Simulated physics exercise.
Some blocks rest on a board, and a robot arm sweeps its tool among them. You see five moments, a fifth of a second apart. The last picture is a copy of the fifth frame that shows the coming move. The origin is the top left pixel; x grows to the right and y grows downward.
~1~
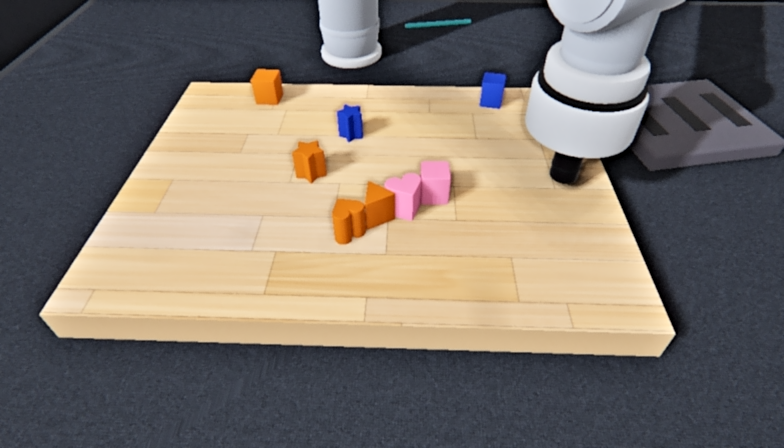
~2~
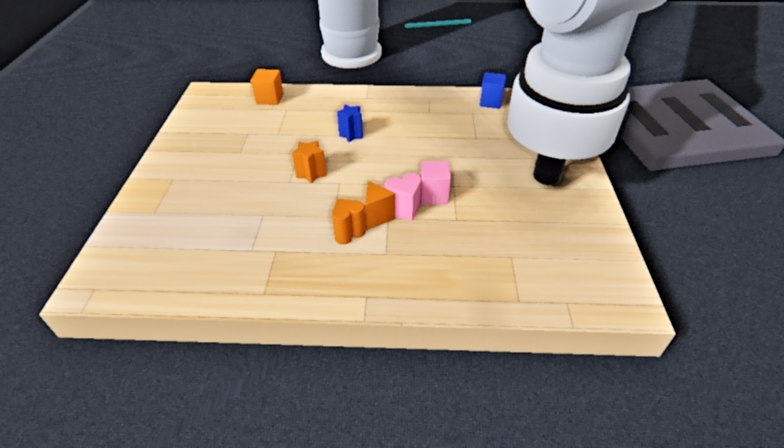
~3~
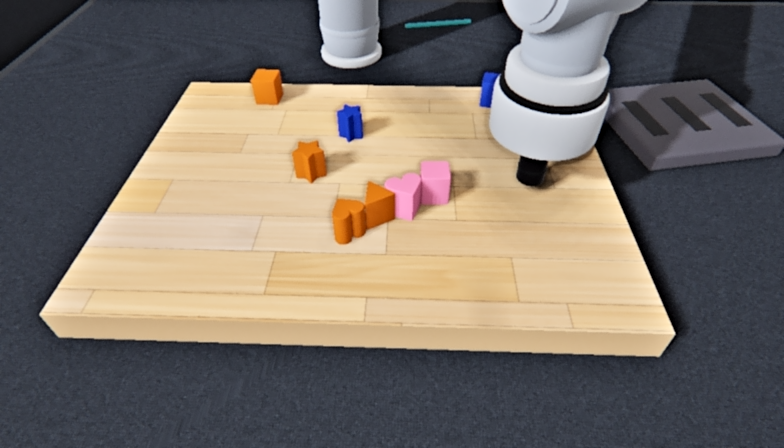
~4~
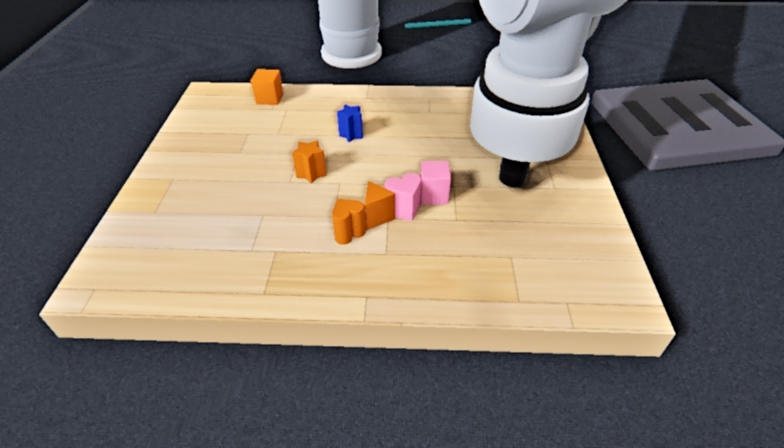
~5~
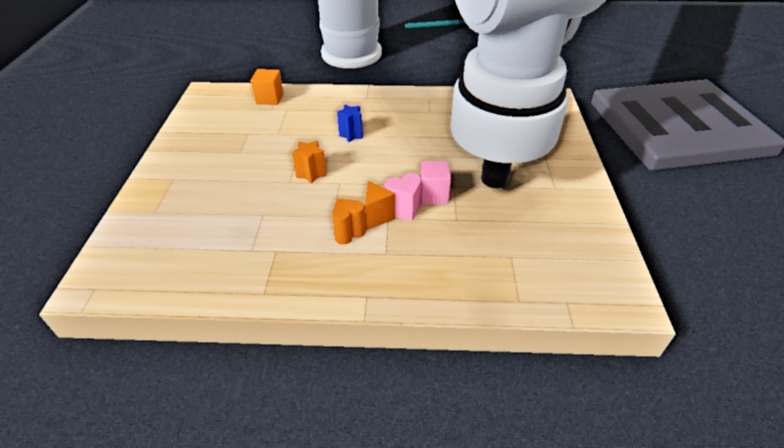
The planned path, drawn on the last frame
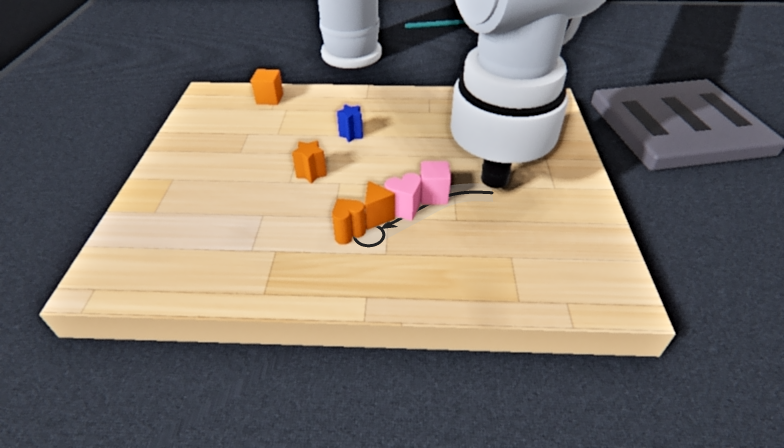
On a wooden board, a white robot arm sliding its black tool left toward still pink and orange blocks, passing a blue block.
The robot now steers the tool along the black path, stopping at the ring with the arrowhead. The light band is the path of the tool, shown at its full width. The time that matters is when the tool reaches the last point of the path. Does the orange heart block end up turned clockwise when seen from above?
Yes, that is what happens.
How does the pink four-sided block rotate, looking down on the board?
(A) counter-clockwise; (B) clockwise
Correct choice: B.
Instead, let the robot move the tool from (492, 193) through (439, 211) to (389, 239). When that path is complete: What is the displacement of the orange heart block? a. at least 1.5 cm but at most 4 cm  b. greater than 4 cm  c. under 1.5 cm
(c)
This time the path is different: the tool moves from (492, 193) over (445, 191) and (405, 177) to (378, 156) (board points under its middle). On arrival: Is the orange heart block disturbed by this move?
It gets moved.
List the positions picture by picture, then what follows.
Lower end of the tool (563, 176), tops of blocks, orange heart block (347, 207), orange three-sided block (376, 192), pink heart block (405, 183), pink four-sided block (436, 170), in the first picture.
Tool (546, 178), blocks as before, in the second picture.
Tool (529, 179), blocks as before, in the third picture.
Tool (512, 180), blocks as before, in the fourth picture.
Tool (494, 181), orange heart block (347, 207), orange three-sided block (376, 192), pink heart block (405, 183), pink four-sided block (436, 170), in the fifth picture.
The drawn path runs from (492, 193) through (447, 196) and (409, 214) to (369, 235).
On the path given first. One third of the way, tool (447, 184); orange heart block (339, 210), turned 25° clockwise; orange three-sided block (364, 198), turned 20° anticlockwise; pink heart block (391, 186); pink four-sided block (420, 172).
Two thirds of the way, tool (408, 203); orange heart block (334, 214), turned 50° clockwise; orange three-sided block (356, 206), turned 35° anticlockwise; pink heart block (368, 186), turned 55° anticlockwise; pink four-sided block (391, 174), turned 50° clockwise.
At the end, tool (369, 223); orange heart block (323, 217), turned 40° clockwise; orange three-sided block (342, 206), turned 45° anticlockwise; pink heart block (364, 185), turned 45° anticlockwise; pink four-sided block (390, 174), turned 55° clockwise.
